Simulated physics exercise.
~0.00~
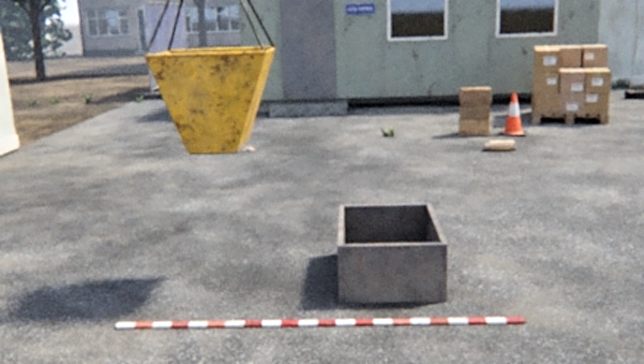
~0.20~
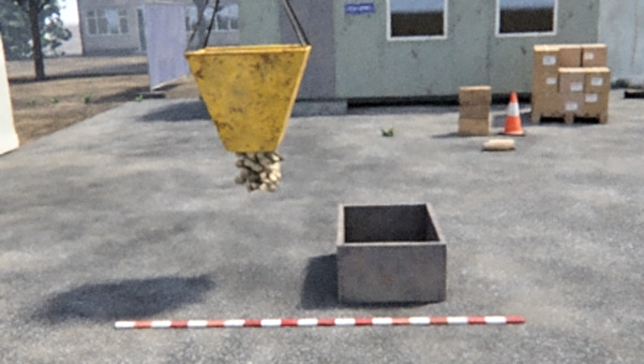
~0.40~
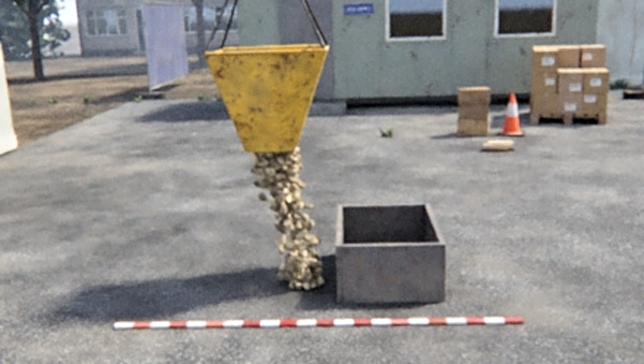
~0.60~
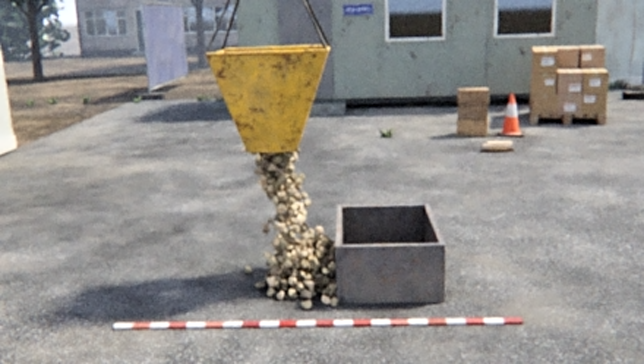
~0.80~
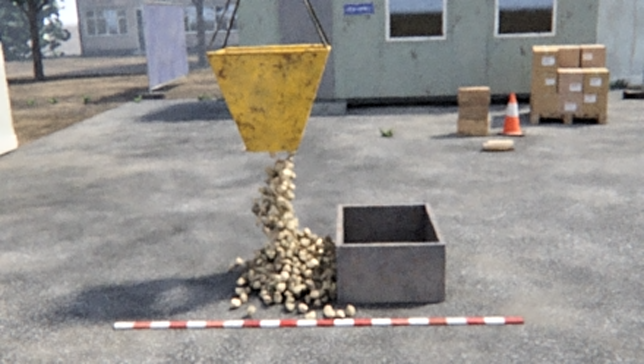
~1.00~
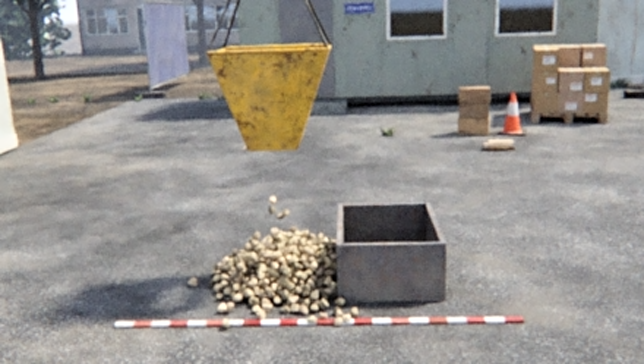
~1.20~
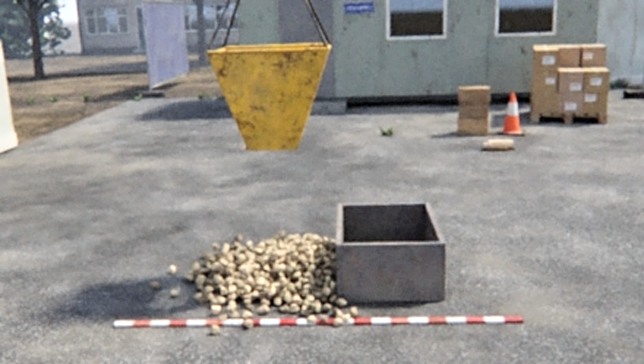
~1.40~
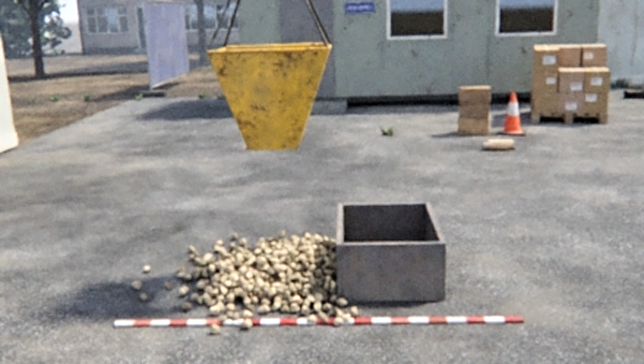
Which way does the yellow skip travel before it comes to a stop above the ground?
The yellow skip travels to the right, stopping short of the open bin.
